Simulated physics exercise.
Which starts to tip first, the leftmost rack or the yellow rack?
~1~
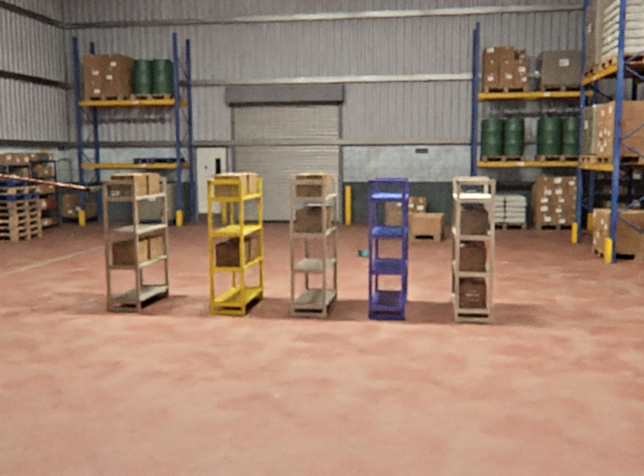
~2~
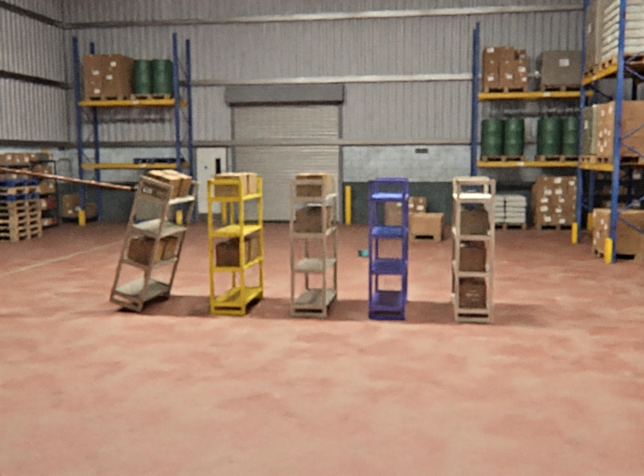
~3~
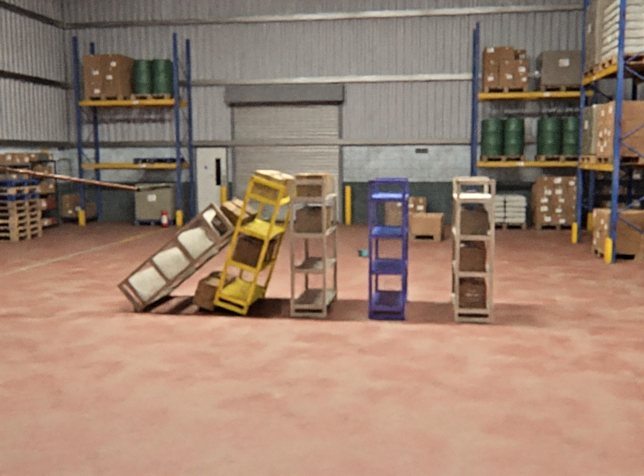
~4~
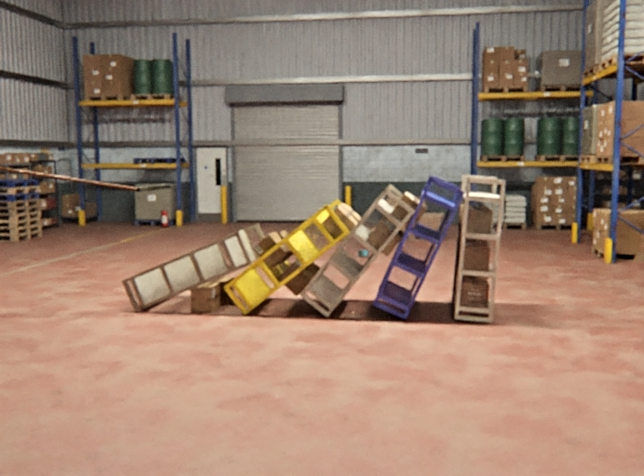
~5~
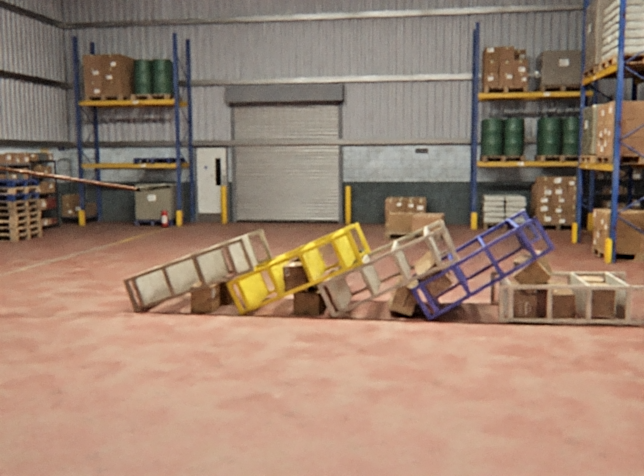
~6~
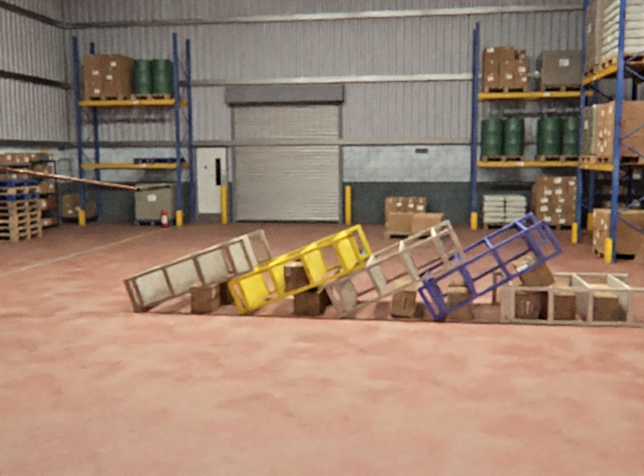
The leftmost rack starts to tip first, while the yellow rack is still upright. The yellow rack only begins to lean afterward, once the leftmost one has fallen much further over.
